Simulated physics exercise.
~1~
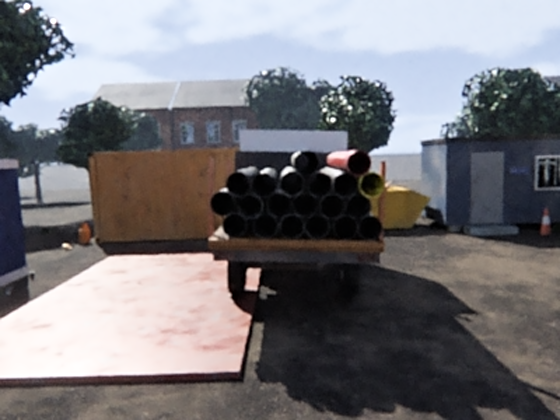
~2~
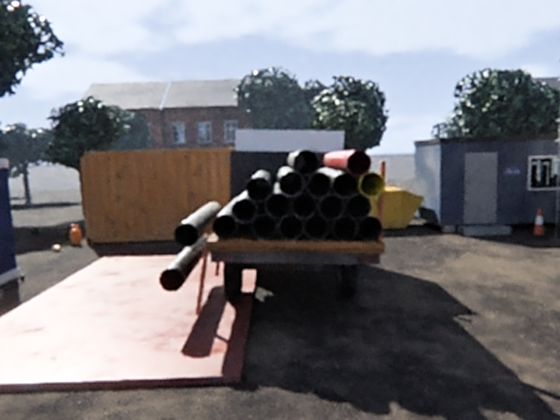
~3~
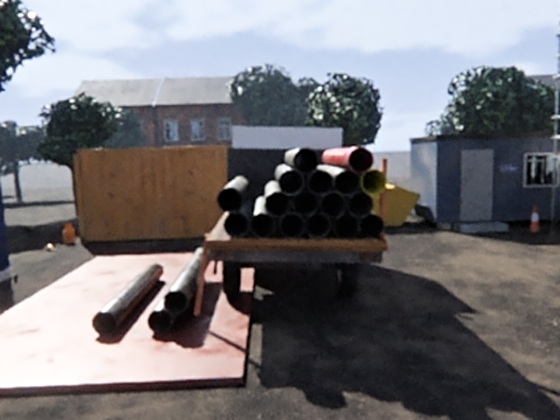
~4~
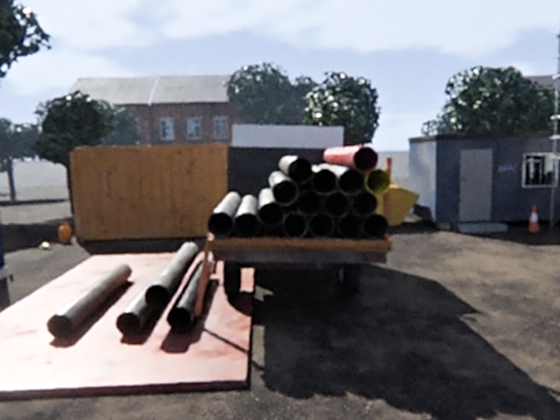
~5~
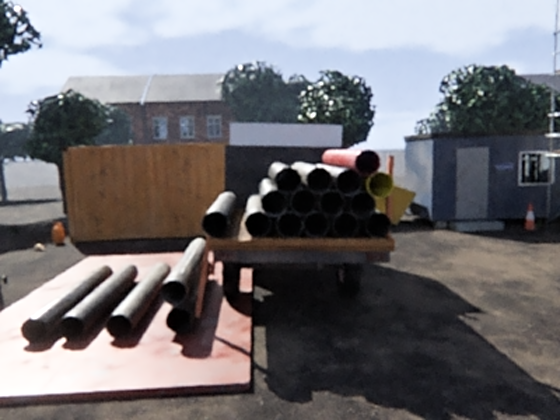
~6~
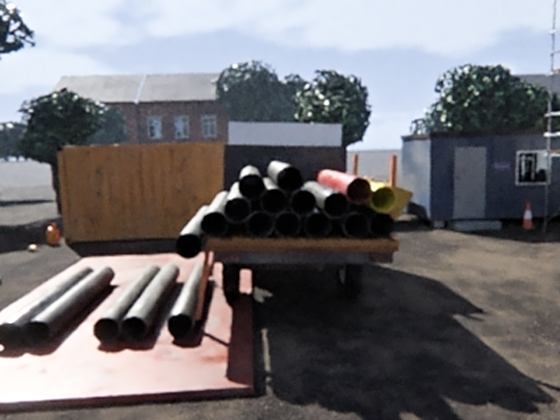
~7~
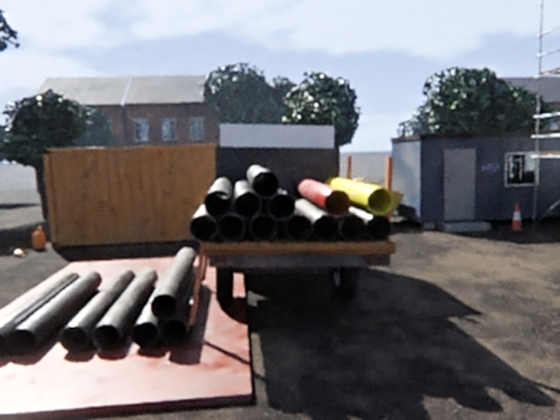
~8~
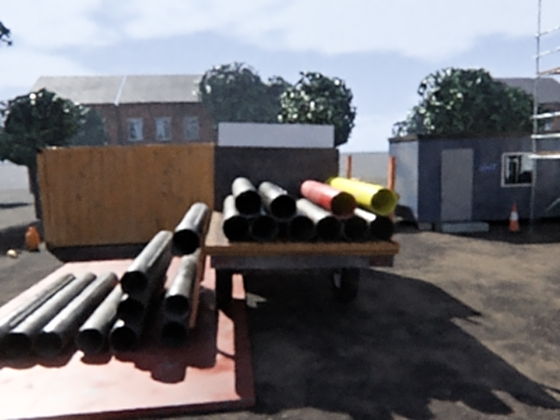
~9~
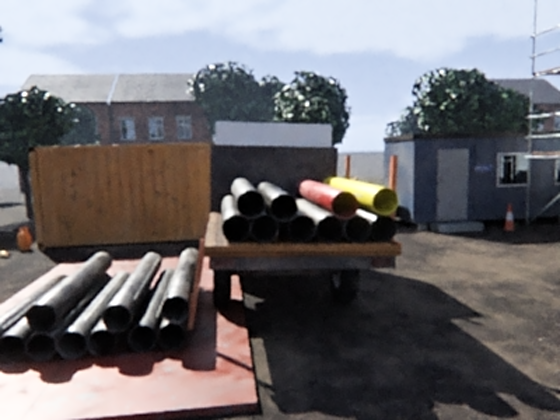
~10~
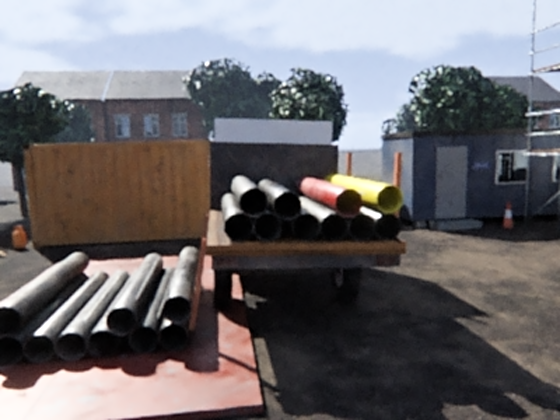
At the start, a flatbed lorry stands in a yard, seen from behind, stacked with dark pipes, a red one on top and a yellow one at the right. The left side gives way, and pipes begin dropping off that edge onto a pale red slab. More follow, rolling left and lining up side by side while the stack shrinks. The red and yellow pipes then sink lower as those beneath shift left. A few last pipes tumble onto the pile, and everything settles with red and yellow still aboard, resting on the remaining dark pipes.
